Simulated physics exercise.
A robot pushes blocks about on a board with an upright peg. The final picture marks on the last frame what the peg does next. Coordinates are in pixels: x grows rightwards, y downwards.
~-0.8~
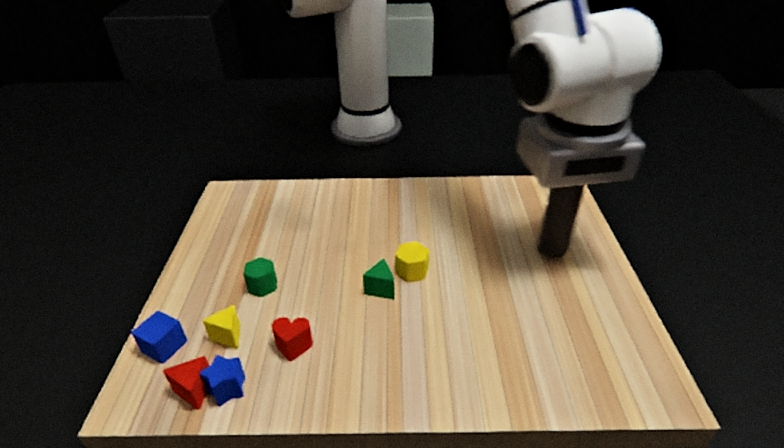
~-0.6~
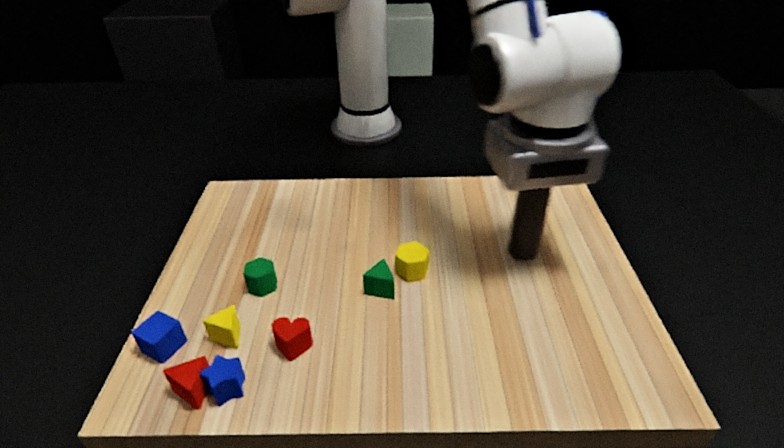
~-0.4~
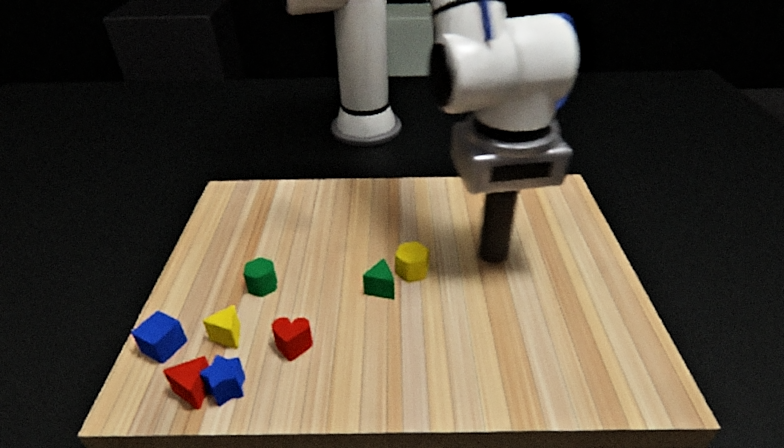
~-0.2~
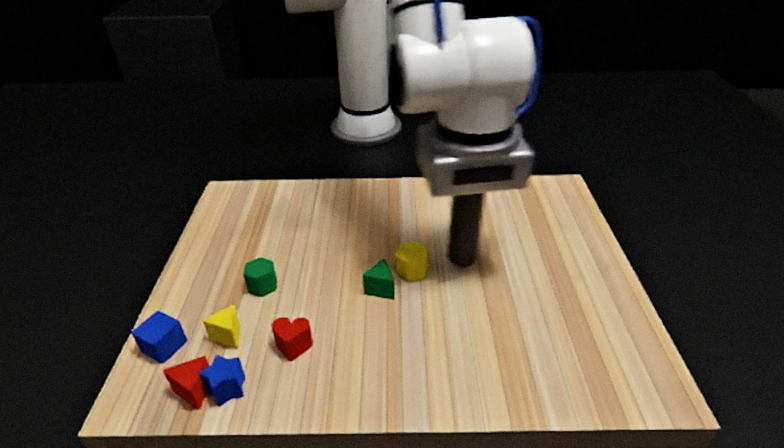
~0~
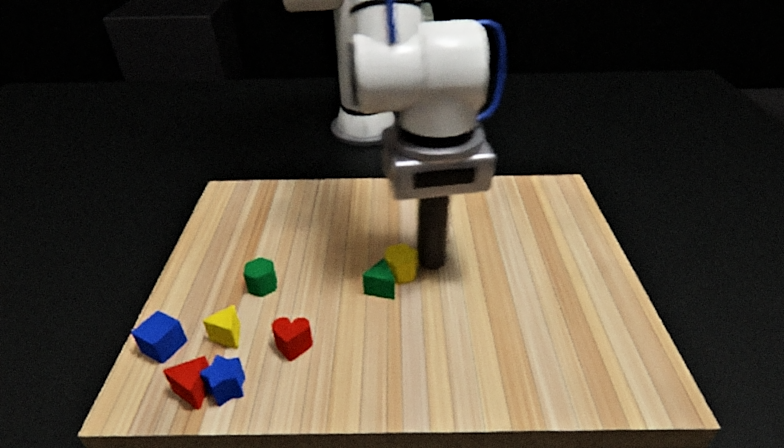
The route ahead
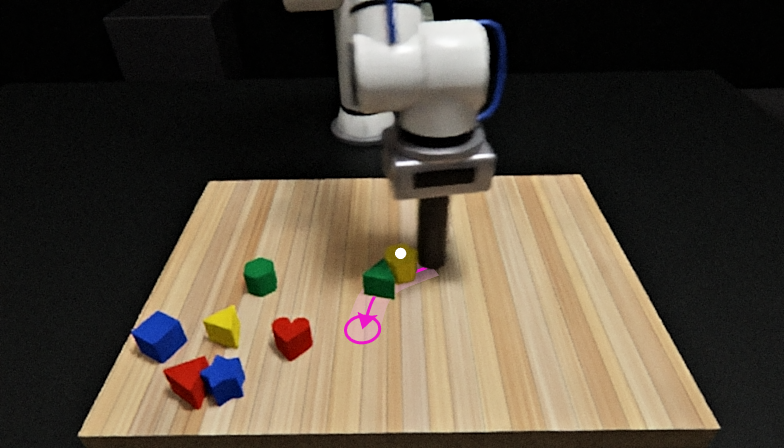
The clip opens on a wooden board scattered with small red, blue, green and yellow blocks, a robot arm holding a dark upright peg near the right side. The arm glides steadily left across the open board, then the peg nudges the yellow hexagonal block slightly left, close against the green three-sided block.
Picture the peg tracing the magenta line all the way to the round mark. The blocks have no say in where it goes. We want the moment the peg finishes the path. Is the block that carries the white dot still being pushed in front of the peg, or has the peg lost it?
I predict the peg has moved past it.
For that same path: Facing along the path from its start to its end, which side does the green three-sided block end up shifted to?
Seen from start to end, it moves right.
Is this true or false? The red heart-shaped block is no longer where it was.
The claim does not hold.
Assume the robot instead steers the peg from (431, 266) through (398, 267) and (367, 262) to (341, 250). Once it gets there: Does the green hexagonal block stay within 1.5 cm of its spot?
The answer is yes.
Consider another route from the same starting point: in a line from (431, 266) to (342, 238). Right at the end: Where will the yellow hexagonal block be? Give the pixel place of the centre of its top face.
Close to (368, 250).
The line goes from (431, 266) via (399, 278) and (373, 299), ending at (363, 329); the dot is on the yellow hexagonal block.
What follows on the original path. One third of the way, peg (398, 272); green three-sided block (362, 277), turned 60° anticlockwise; yellow hexagonal block (365, 259), turned 30° clockwise.
Two thirds of the way, peg (373, 294); green three-sided block (347, 289), turned 15° anticlockwise; yellow hexagonal block (350, 261), turned 75° clockwise.
At the end, peg (362, 323); red heart-shaped block unmoved; green three-sided block (336, 296), turned 25° clockwise; yellow hexagonal block (350, 261), turned 75° clockwise.
